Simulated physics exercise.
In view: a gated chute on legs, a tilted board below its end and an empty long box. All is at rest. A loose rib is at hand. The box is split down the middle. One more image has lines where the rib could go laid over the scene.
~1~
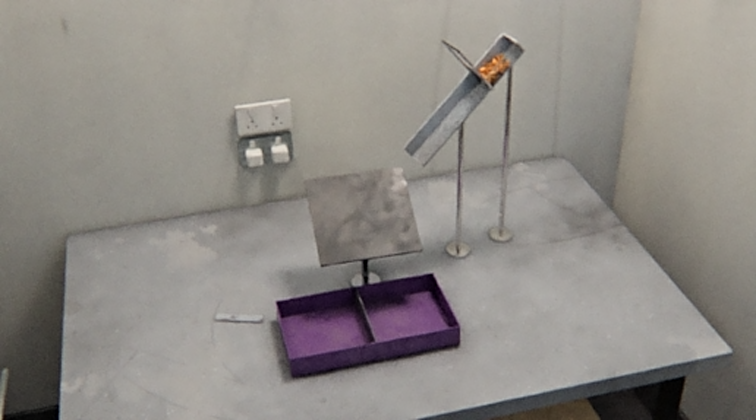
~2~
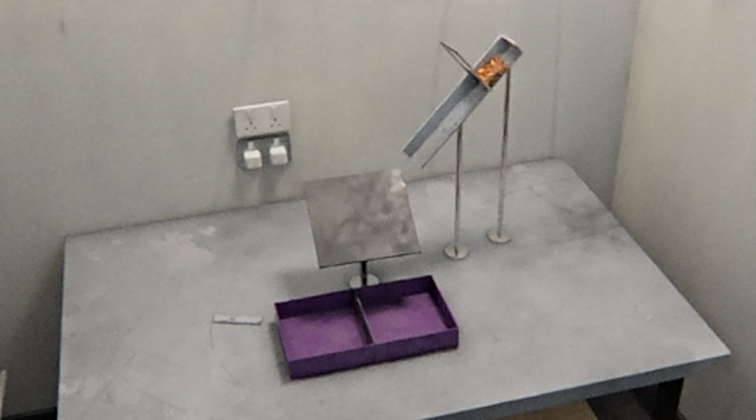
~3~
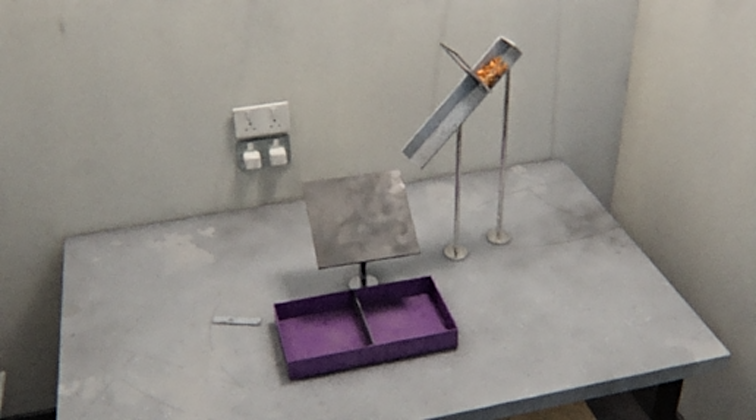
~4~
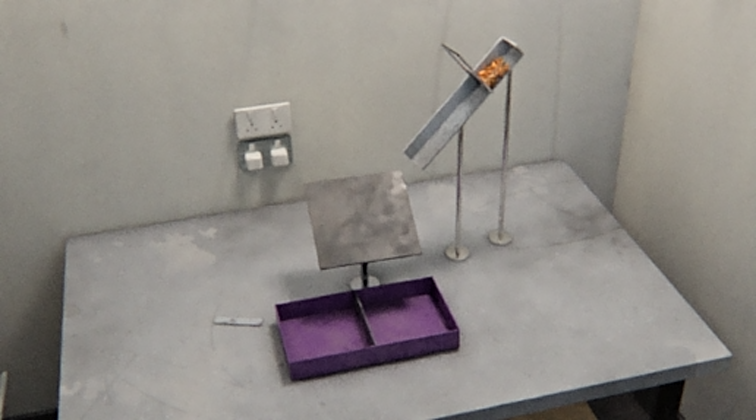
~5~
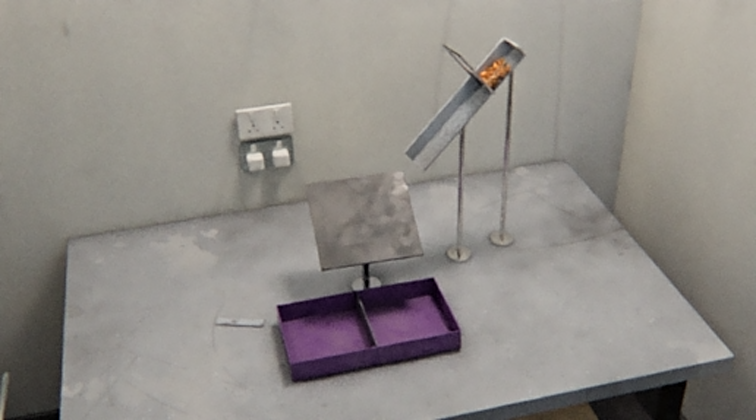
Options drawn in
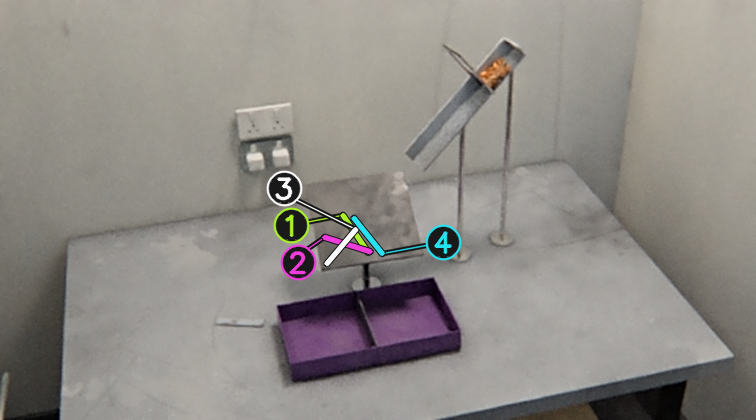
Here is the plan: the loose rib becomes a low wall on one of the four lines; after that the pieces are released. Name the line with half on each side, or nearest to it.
Choose 3.
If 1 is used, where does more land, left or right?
More lands on the right.
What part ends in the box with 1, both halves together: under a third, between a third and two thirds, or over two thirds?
Line 1 gives over two thirds.
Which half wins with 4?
More lands on the right.
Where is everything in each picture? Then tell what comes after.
In the first frame, load behind the gate at (492, 74), roasted chickpeas; lip of the chute at (418, 162), sloping fairly steeply.
In the second frame, middle of the board at (361, 216), tilted fairly steeply; middle of its low edge at (371, 260); of its high edge at (352, 175).
In the third frame, front corners of the box at (289, 362) and (458, 329); front end of its middle wall at (375, 345); gate still shut at (472, 75).
In the fourth frame, middle of the load at (492, 78); lip at (417, 165).
In the fifth frame, middle of the load at (493, 79); lip at (419, 166).
On the marked copy, line 1 from (343, 215) to (368, 252); line 2 from (324, 237) to (370, 251); line 3 from (355, 229) to (326, 263); line 4 from (353, 218) to (382, 253).
For line 1, of what is caught, a small part in the left half, nearly all in the right.
For line 2, of what is caught, a small part in the left half, nearly all in the right.
For line 3, of what is caught, about two thirds in the left half, about a third in the right.
For line 4, of what is caught, a stray few in the left half, nearly all in the right.
